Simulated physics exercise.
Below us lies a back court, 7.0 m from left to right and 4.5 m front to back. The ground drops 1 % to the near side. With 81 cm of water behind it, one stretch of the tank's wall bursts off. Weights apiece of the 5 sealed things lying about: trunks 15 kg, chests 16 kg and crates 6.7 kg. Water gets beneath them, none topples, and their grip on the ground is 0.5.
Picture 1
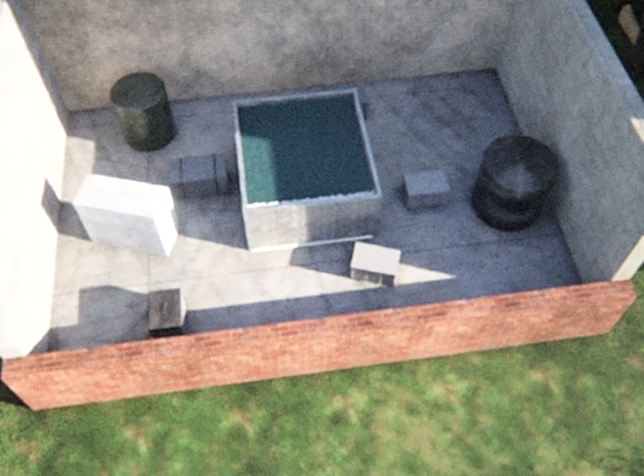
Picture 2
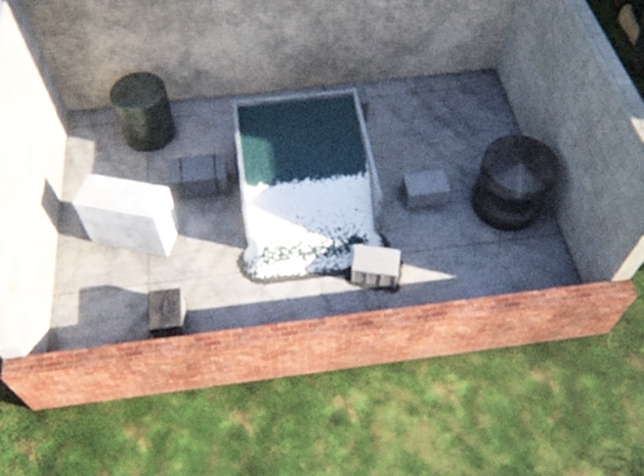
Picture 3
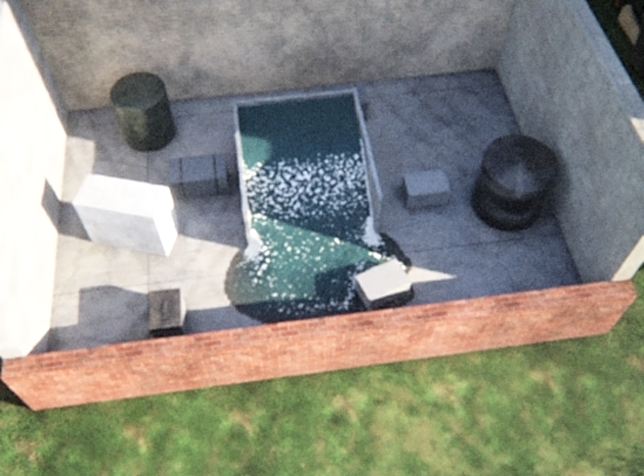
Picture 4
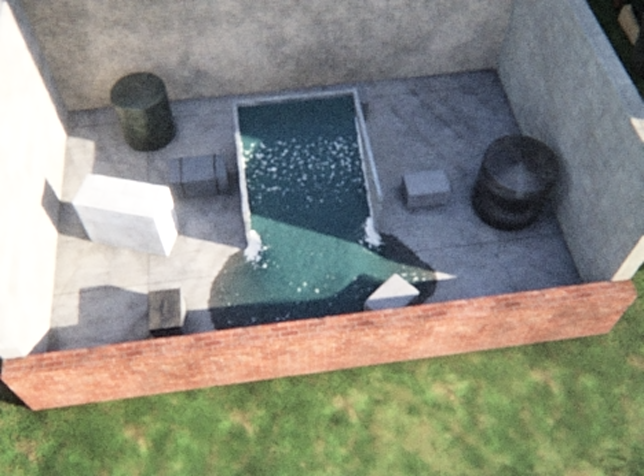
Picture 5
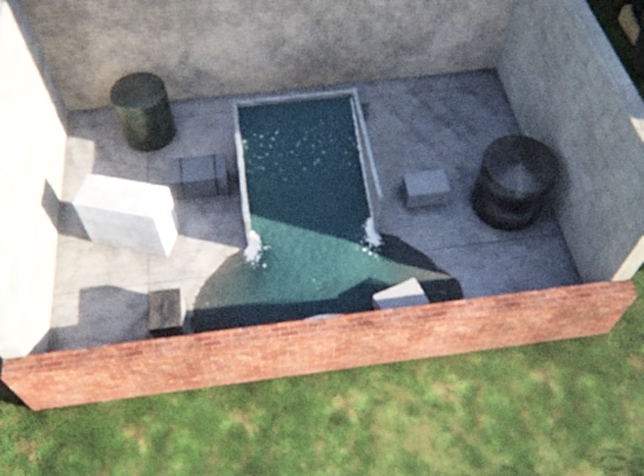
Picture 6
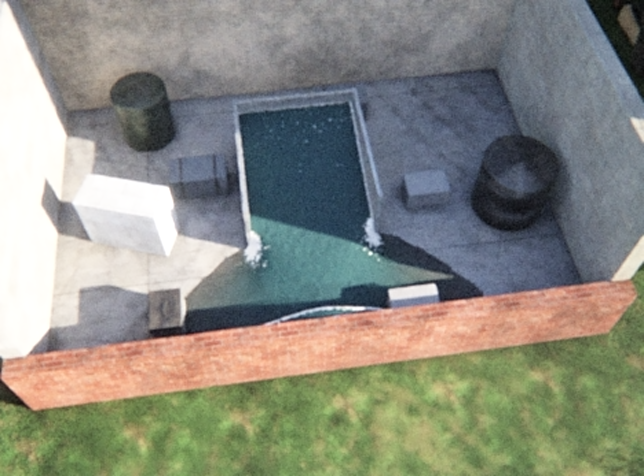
Walled back court, water bursting from a square tank toward the low brick wall, spreading and pushing a pale crate rightward.
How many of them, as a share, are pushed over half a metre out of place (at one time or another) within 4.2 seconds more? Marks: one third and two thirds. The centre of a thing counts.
It is from one to two thirds.
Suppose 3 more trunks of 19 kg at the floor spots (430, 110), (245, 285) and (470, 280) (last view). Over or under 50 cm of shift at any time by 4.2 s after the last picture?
In turn: Under, more, over.
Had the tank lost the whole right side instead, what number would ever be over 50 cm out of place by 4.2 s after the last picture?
Then 4.
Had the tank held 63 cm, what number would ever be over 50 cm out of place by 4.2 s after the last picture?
In that case 3 of them.
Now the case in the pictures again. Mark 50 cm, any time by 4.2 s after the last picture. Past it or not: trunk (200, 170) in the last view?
Answer: Under.
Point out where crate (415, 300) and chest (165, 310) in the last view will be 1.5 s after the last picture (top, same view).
Around (554, 218) and (79, 239).
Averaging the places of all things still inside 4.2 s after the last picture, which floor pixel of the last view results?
Around (292, 157).
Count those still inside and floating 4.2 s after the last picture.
At that moment 3.
Then, 0.4 s after the last picture 1 of 5 are over 50 cm from their spots; 1 afloat.
Then, 1.5 s after the last picture 2 of 5 are over 50 cm from their spots; 1 afloat.
Then, 2.8 s after the last picture 2 of 5 are over 50 cm from their spots; 1 afloat.
Then, 4.2 s after the last picture 3 of 5 are over 50 cm from their spots, and 3 have been at some point; 3 afloat.
